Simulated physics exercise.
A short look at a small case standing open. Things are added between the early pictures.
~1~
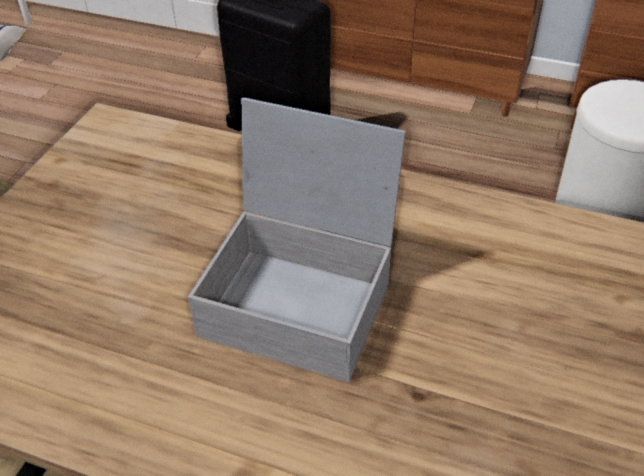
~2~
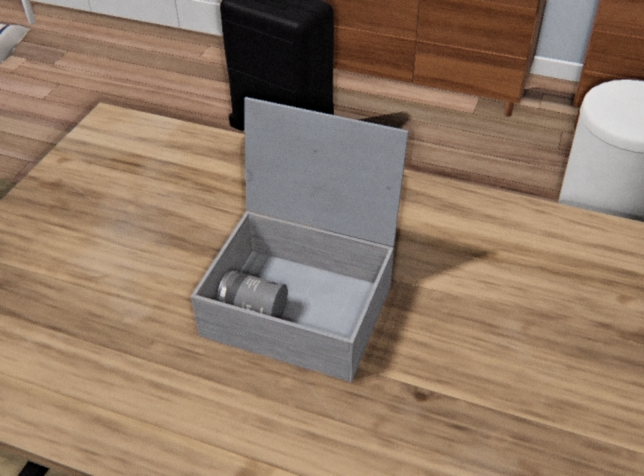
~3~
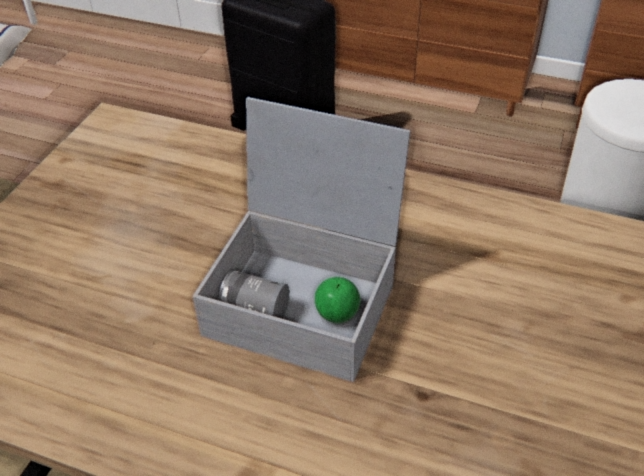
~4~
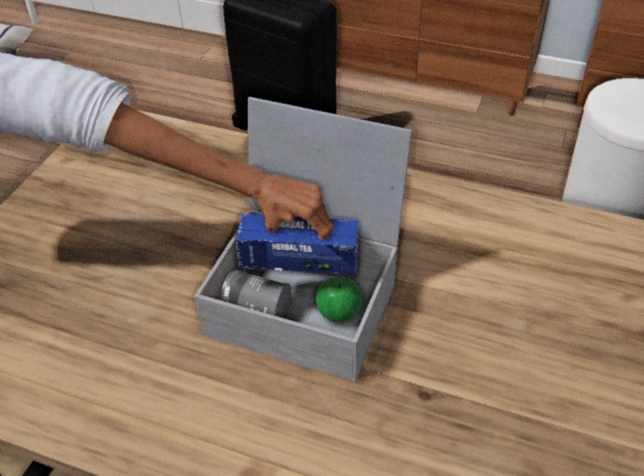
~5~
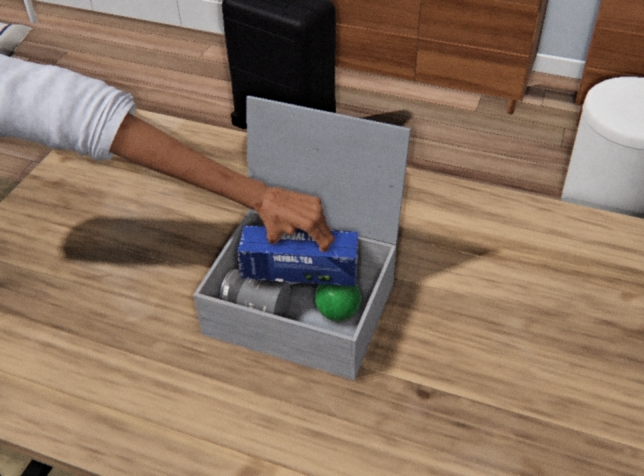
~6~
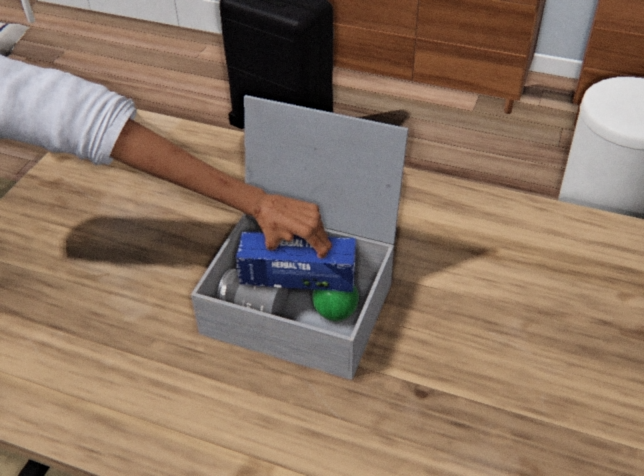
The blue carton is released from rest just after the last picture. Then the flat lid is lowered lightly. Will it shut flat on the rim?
In the end the lid closes.
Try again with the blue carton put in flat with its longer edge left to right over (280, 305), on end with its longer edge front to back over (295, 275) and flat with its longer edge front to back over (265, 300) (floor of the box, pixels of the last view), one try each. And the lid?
First, it sits on the rim; second, it stays ajar; third, it stays ajar.
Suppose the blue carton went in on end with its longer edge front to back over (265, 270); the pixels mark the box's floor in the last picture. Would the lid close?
Then it is held up.
Then, 0.60 s later than the last frame, blue carton tilted by 62° near (303, 262); green apple moved a little.
Then, 1.30 s later than the last frame, lid 83° above the rim; blue carton on its side near (306, 268); green apple moved about its own width.
Then, 1.70 s later than the last frame, lid 47° above the rim; blue carton on its side near (306, 268); green apple moved about its own width.
Then, 1.90 s later than the last frame, lid 17° above the rim; blue carton on its side near (306, 268); green apple moved about its own width.
When it is over, lid shut; lying over in the box, blue carton; moved from the start, green apple; grey tin as before. End places, in pixels of the last picture, blue carton near (306, 268).
